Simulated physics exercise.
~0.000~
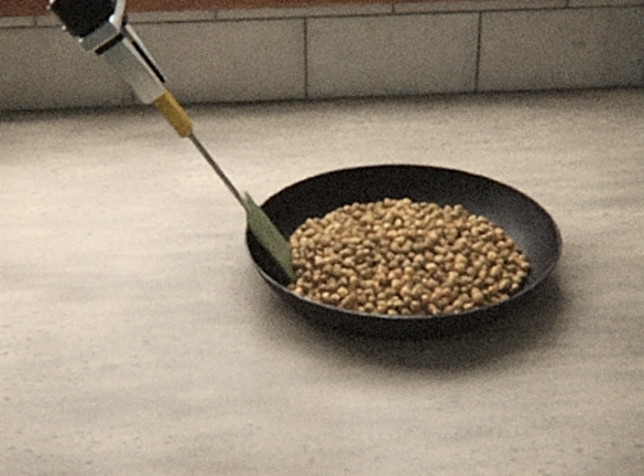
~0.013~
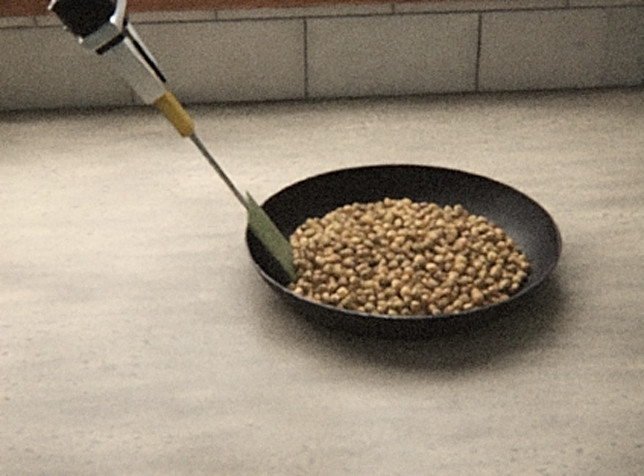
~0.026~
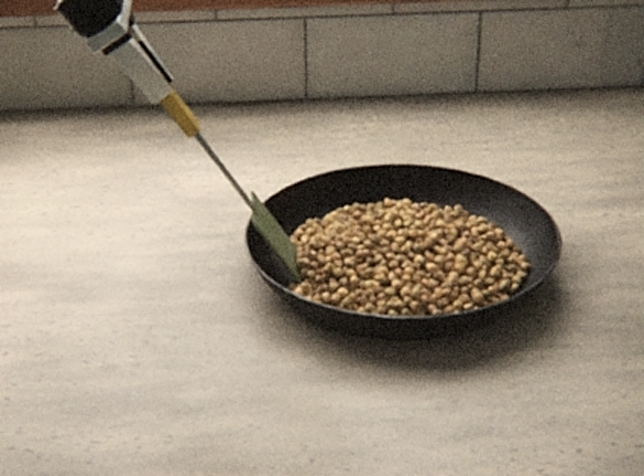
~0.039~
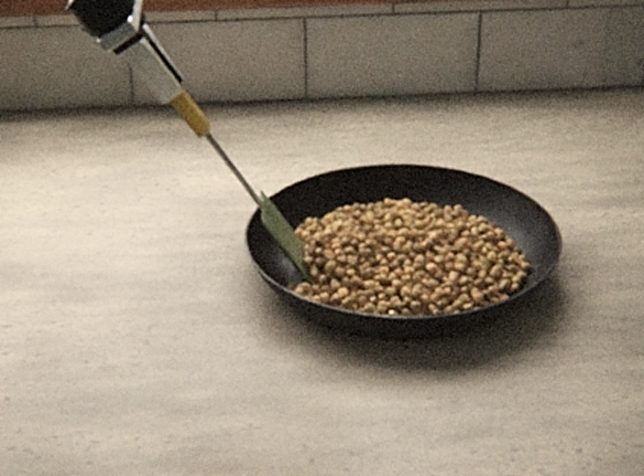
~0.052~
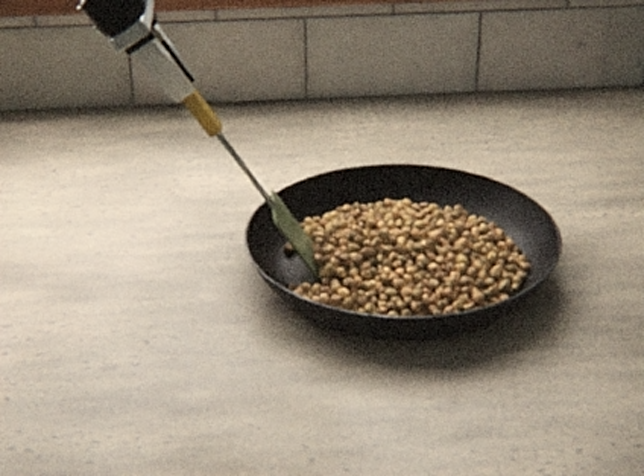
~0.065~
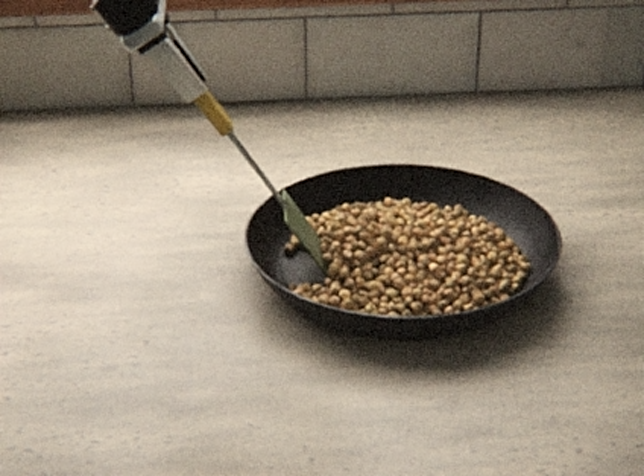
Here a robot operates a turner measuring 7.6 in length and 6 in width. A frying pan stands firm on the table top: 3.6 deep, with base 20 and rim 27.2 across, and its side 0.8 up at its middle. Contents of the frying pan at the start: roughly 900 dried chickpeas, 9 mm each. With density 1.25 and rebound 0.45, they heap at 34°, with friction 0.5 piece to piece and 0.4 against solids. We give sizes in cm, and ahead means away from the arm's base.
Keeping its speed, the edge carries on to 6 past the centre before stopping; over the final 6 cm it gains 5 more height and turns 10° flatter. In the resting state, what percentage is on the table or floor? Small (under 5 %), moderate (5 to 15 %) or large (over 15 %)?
Small.
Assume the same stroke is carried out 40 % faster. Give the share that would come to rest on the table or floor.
Roughly 10 in a hundred.
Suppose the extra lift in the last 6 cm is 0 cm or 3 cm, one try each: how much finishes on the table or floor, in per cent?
0 and 0 %.
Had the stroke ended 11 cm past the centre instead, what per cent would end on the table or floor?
In that case about 10 percent ends on the table or floor.
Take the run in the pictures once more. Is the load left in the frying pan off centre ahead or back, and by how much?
Offset: About 3.0 cm, ahead.
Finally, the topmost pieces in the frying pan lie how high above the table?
Near 4.0 centimetres high.
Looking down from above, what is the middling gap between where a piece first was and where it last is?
About 2 cm.
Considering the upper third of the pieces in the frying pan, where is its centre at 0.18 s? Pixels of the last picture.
Around (445, 244).
After 0.12 s, sloping 58°, highest piece 6 above the table; 900 in the frying pan.
After 0.18 s, sloping 54°, highest piece 5 above the table; 900 in the frying pan.
After 0.41 s, sloping 48°, highest piece 4 above the table; 874 in the frying pan, 25 on the table or floor, 1 on the blade or in flight.
After 1.46 s, sloping 48°, highest piece 4 above the table; 874 in the frying pan, 26 on the table or floor.
At rest, 874 in the frying pan, 26 on the table or floor. That is 3 % on the table or floor.
